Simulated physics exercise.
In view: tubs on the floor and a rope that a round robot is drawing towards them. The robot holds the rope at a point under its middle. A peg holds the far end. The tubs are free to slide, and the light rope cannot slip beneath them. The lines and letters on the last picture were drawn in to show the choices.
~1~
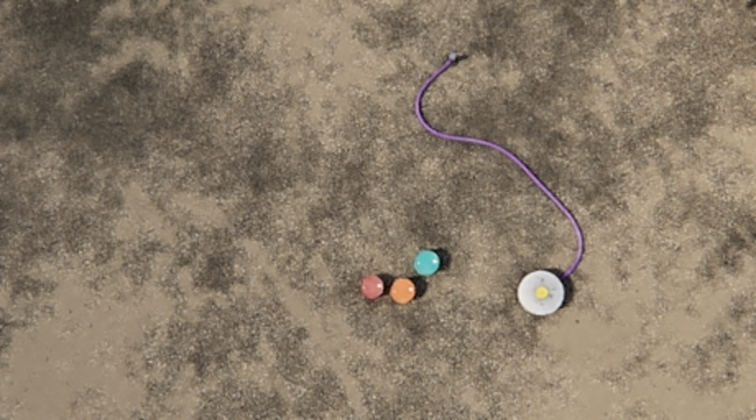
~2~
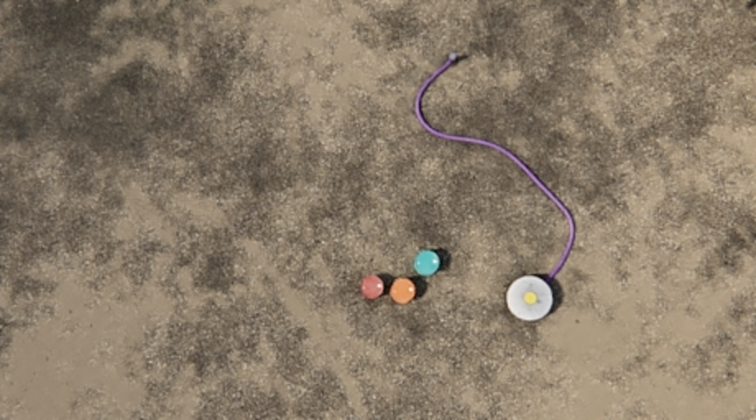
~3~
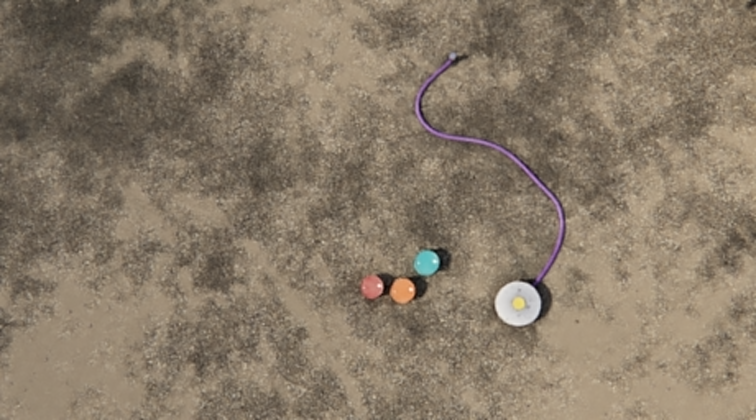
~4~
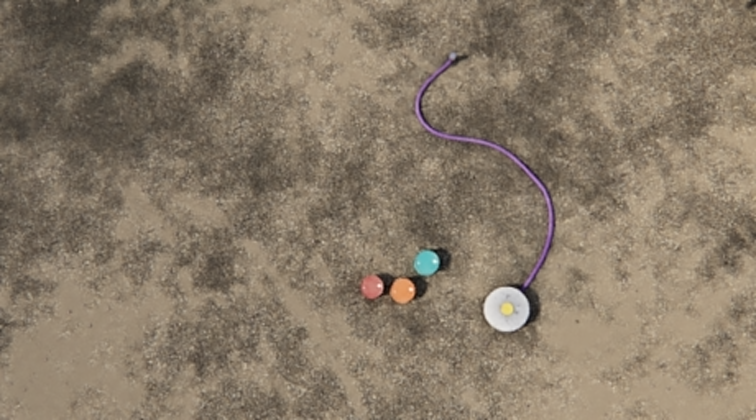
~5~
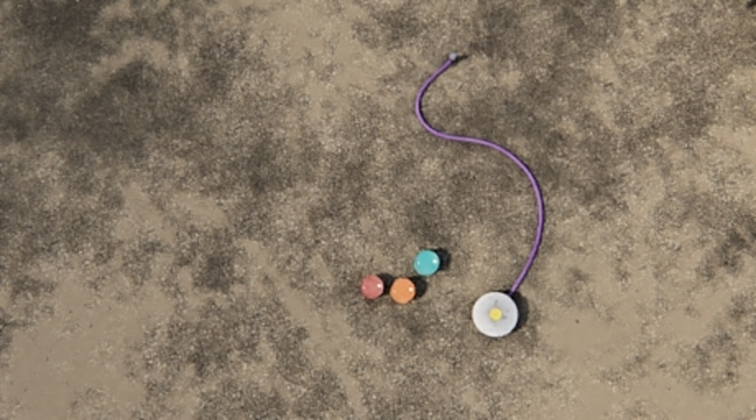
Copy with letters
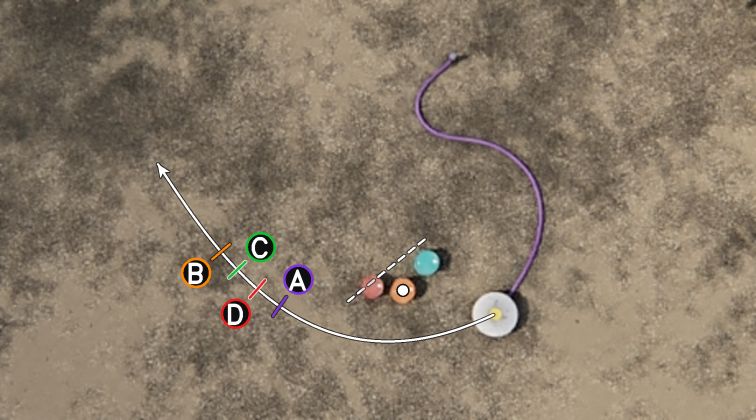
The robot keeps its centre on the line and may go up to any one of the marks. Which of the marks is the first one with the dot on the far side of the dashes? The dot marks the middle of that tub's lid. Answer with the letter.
The earliest such stop is D.
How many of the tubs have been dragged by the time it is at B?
Three.
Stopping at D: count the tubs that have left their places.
Three.
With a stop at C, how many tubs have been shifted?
By then, three.
On the marked copy, A at (280, 306); B at (221, 252); C at (237, 270); D at (257, 289); the dashed line at (387, 270); the route from (493, 315) via (289, 312) to (158, 164); the white dot at (403, 290).
Following D. Soon after the start, robot (409, 340); orange tub (403, 291).
Later, robot (321, 329); orange tub (403, 291).
In the end, robot (256, 288); orange tub (376, 261); red tub (354, 269); turquoise tub (394, 246); the dot on the orange tub is over the dashed line.
As for the rest, A leaves the dotted tub short, at (391, 275); B does it too, but is farther than needed; C does it too, but is farther than needed.
